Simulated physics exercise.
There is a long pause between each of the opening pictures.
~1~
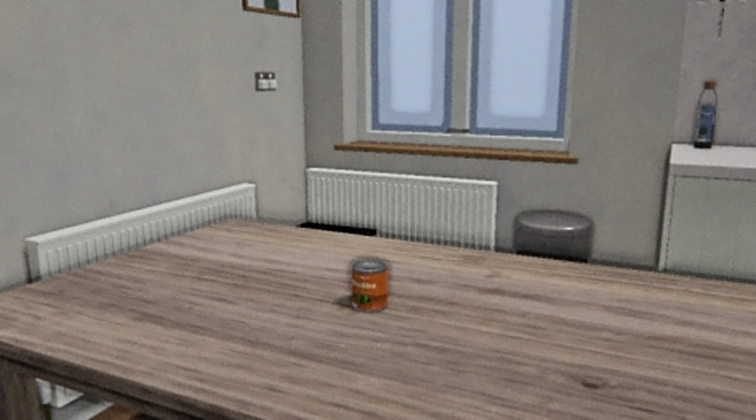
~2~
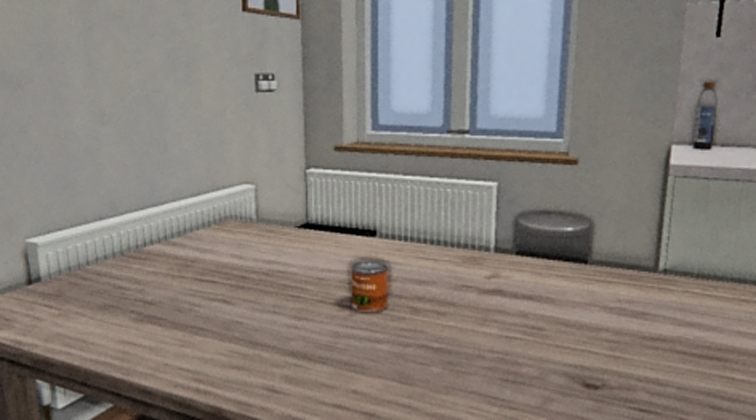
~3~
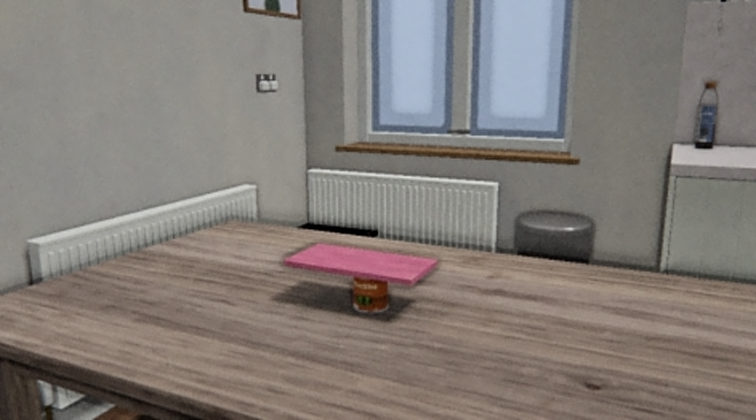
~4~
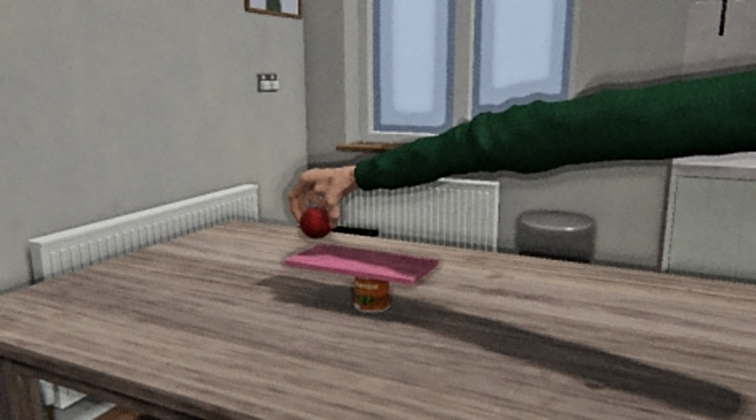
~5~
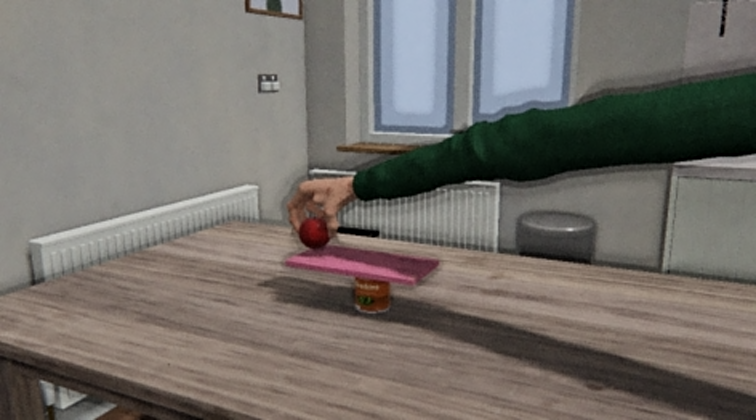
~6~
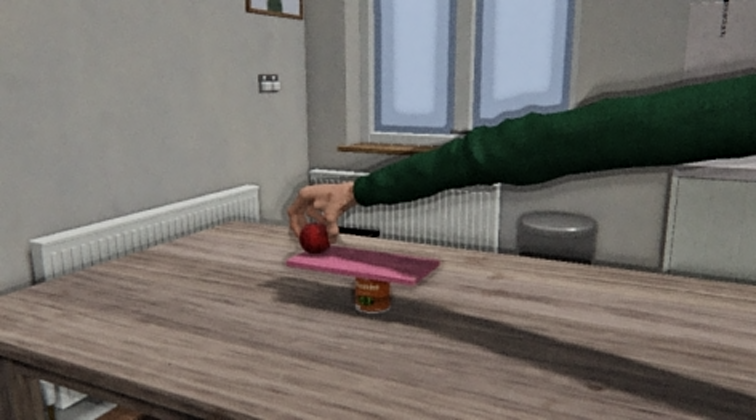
A hand lowers a red apple onto the left end of a pink board on a can.
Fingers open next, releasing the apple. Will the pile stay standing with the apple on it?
No.
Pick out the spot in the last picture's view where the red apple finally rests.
It ends up close to (296, 280).
Then, 0.30 s later than the last frame, red apple now fallen; pink board tilted by 31°.
Then, 0.40 s later than the last frame, pink board tilted by 43°.
Then, 0.50 s later than the last frame, pink board tilted by 41°.
Then, 1.20 s later than the last frame, pink board tilted by 37°.
When it is over, fallen, red apple; lying over in the stack, pink board; orange tin as before. End places, in pixels of the last picture, red apple near (296, 280). The stack comes apart.
